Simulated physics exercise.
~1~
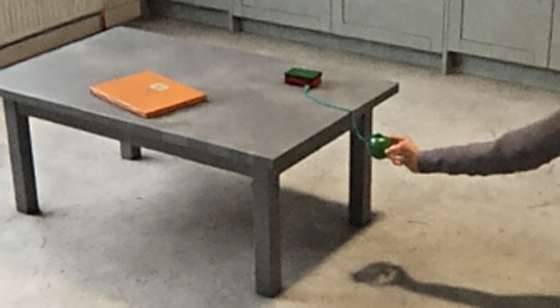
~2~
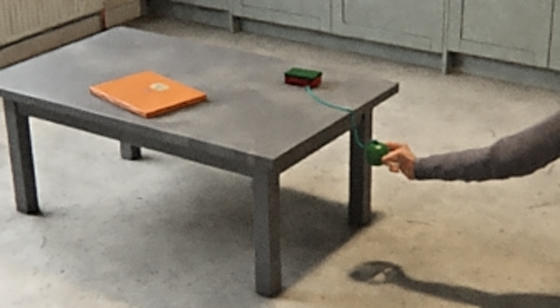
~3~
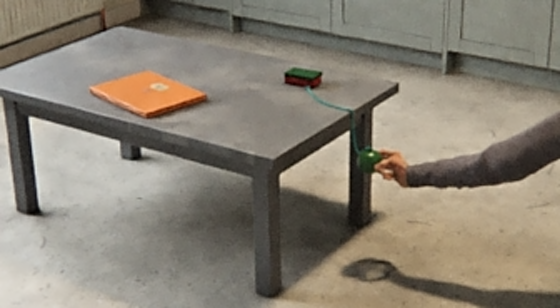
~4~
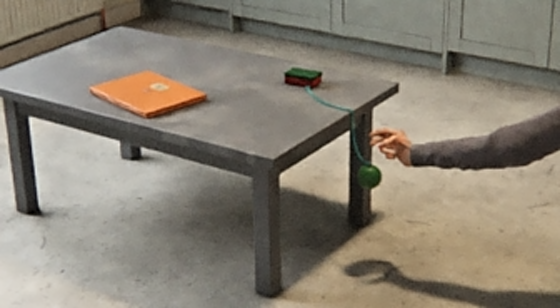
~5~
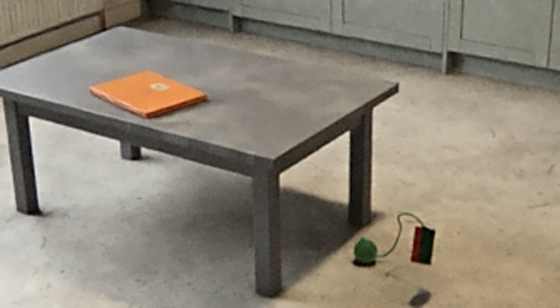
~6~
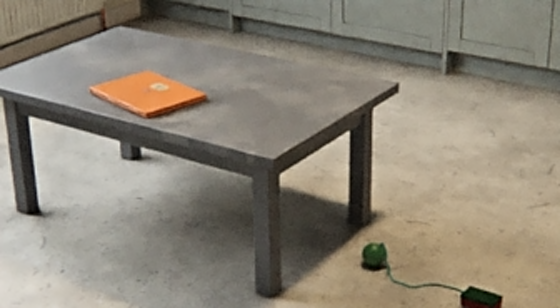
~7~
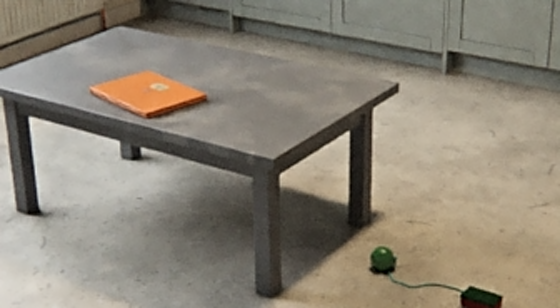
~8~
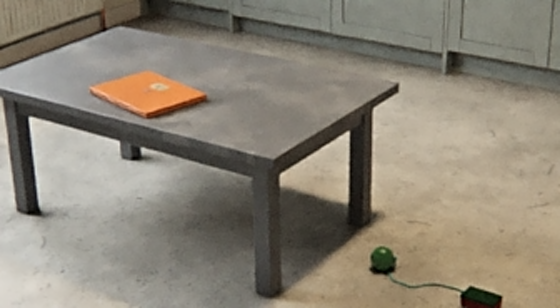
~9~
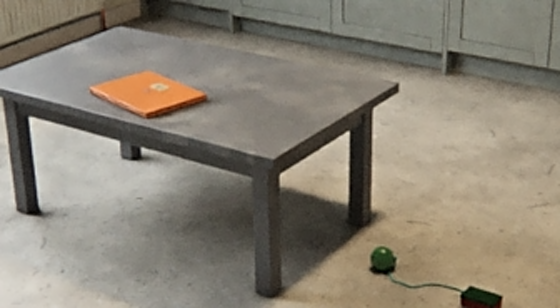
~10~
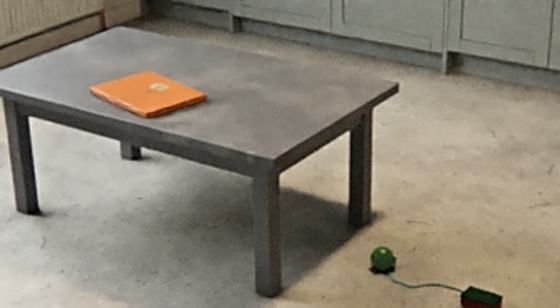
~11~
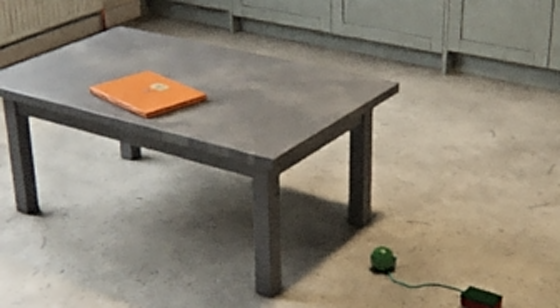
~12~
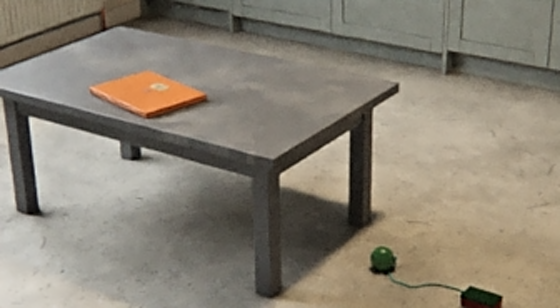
The footage shows a hand lowering and releasing a green apple tied by a string to a red and green sponge on a gray table beside an orange laptop; the apple drops, the sponge is pulled off the edge, and both rest on the floor while the laptop stays put.
